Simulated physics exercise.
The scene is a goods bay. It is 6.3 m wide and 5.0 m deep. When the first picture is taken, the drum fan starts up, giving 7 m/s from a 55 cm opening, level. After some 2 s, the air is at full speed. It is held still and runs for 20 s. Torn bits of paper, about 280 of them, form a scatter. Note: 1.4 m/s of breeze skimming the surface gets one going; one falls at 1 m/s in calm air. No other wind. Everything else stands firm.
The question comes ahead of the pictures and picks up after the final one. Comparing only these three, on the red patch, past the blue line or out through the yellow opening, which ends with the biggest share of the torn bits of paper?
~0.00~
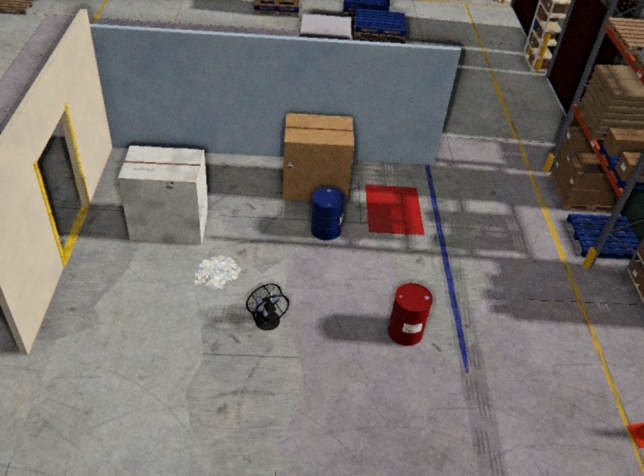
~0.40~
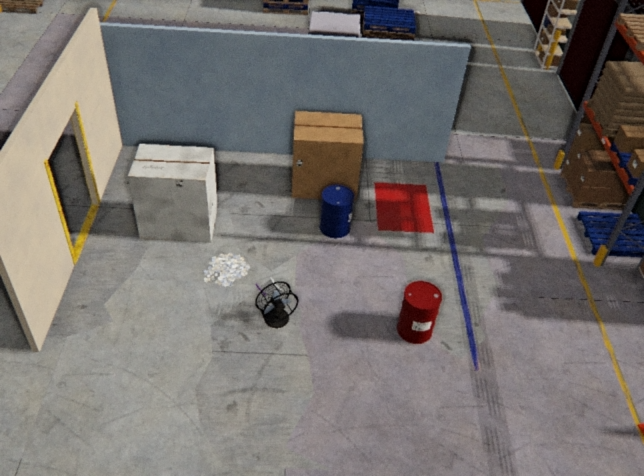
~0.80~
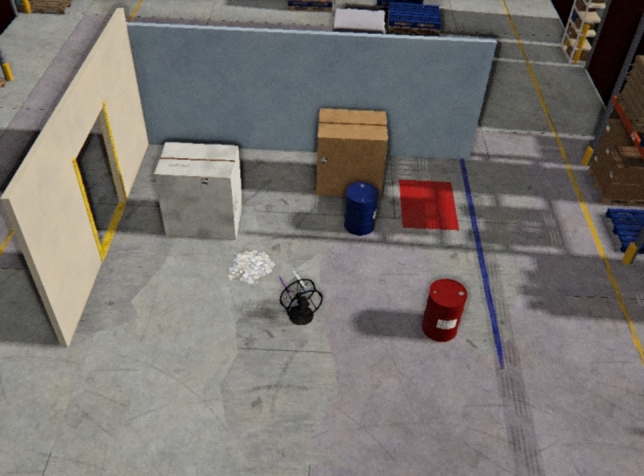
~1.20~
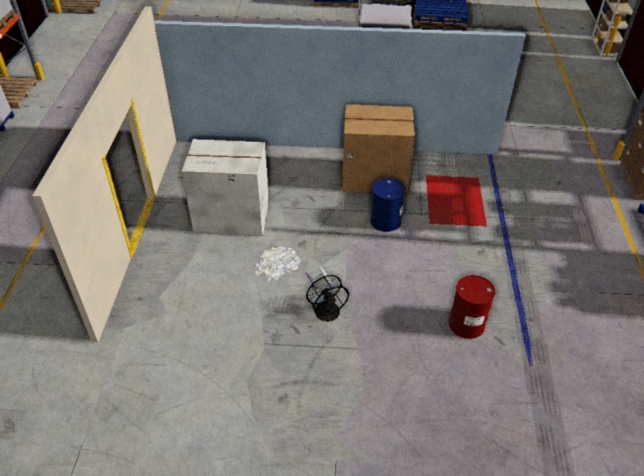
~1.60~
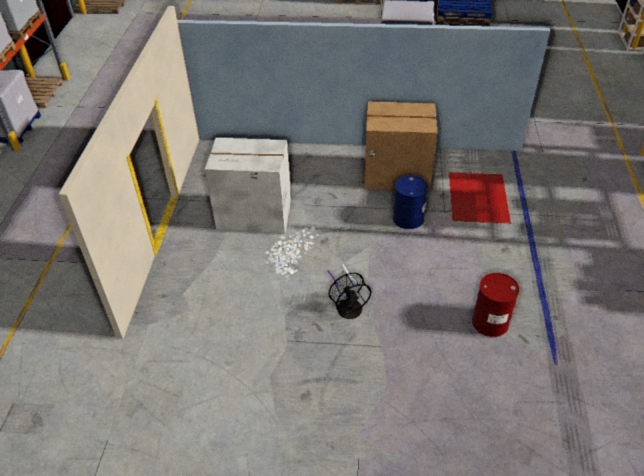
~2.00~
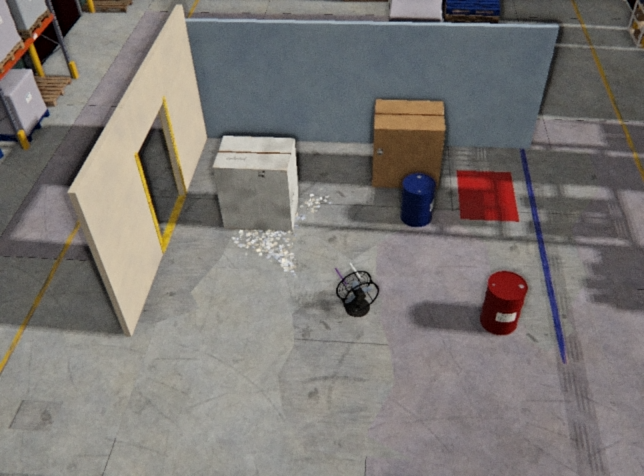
The biggest share goes to the yellow one.
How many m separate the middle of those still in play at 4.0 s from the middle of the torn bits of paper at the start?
The centre ends up some 1.8 m from the start.
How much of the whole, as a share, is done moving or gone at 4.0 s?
My guess would be around 5 %.
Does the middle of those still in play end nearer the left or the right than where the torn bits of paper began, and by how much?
Net drift: Leftward, close to 1.0 m.
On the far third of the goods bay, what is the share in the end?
Roughly 4 in a hundred.
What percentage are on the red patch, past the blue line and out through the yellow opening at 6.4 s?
0 % red, 0 % blue, 50 % yellow.
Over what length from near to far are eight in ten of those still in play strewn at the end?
Spread: Approx. 3.2 m.
After 4.0 s, 93 % are on the move or not yet settled, 0 % are past the blue line, 0 % on the red patch and 29 % out through the yellow opening; the middle of those still in play is near (209, 241).
After 6.4 s, 69 % are on the move or not yet settled, 0 % are past the blue line, 0 % on the red patch and 45 % out through the yellow opening; the middle of those still in play is near (231, 245).
After 11.0 s, 48 % are on the move or not yet settled, 7 % are past the blue line, 0 % on the red patch and 55 % out through the yellow opening; the middle of those still in play is near (257, 250).
After 20.0 s, at the end, 9 % are past the blue line, 0 % on the red patch and 57 % out through the yellow opening; the middle of those still in play is near (250, 252).
